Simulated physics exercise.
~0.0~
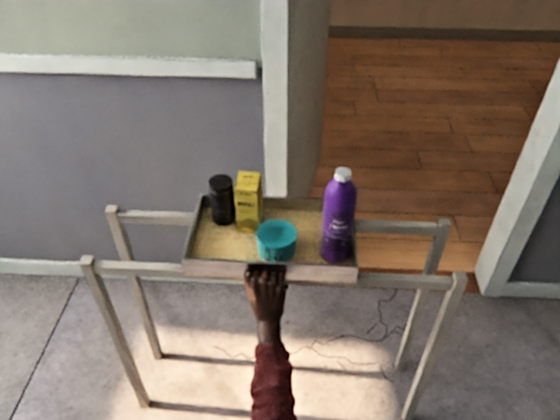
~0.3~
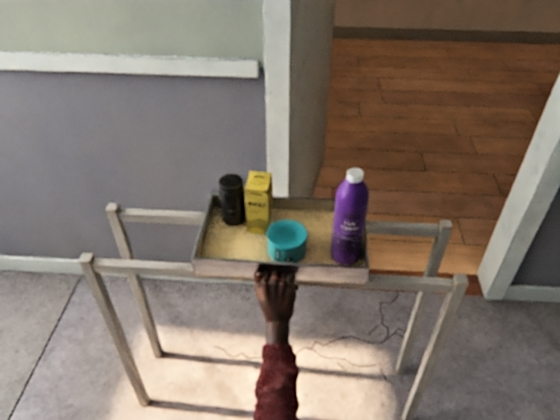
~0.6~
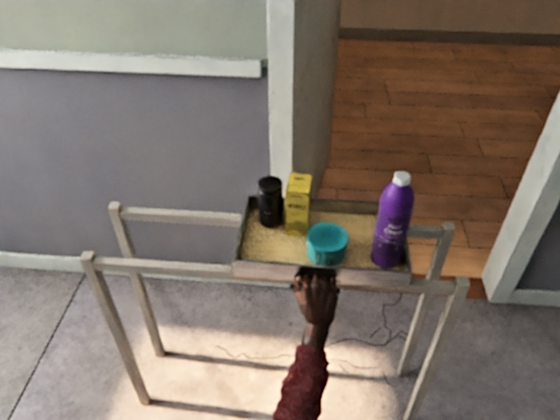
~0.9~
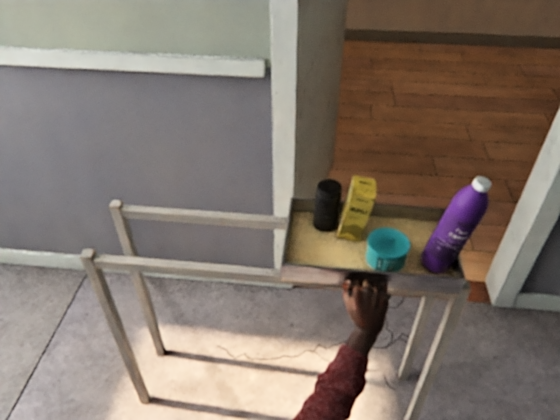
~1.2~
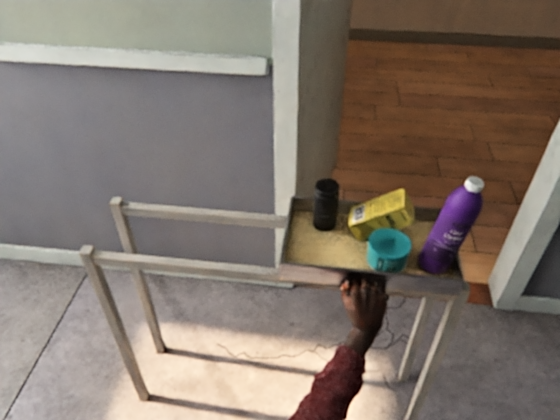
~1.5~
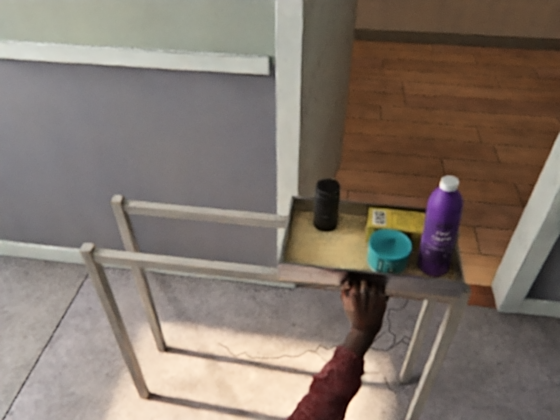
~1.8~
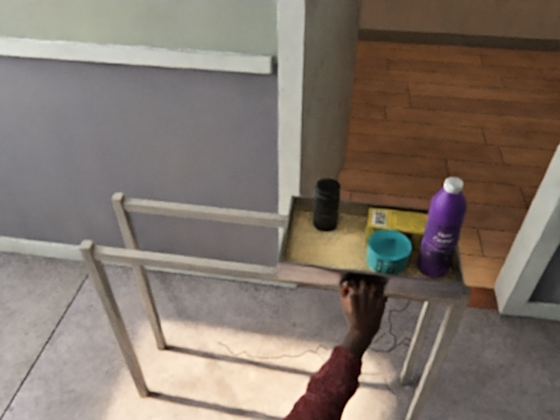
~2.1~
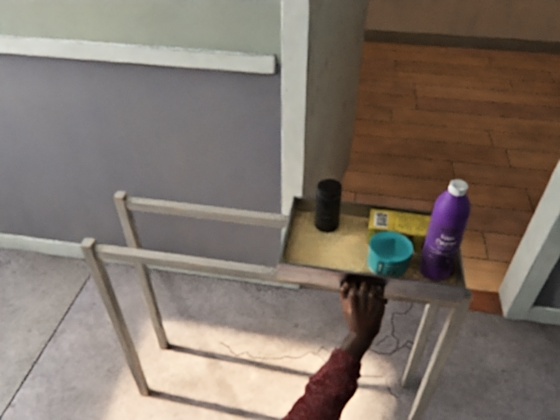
The clip shows a hand sliding a tray holding a black jar, yellow carton, turquoise tub and purple bottle rightward along a frame; when it stops, the carton topples onto its side and the bottle tilts, then settles upright, while the jar and tub stay in place.
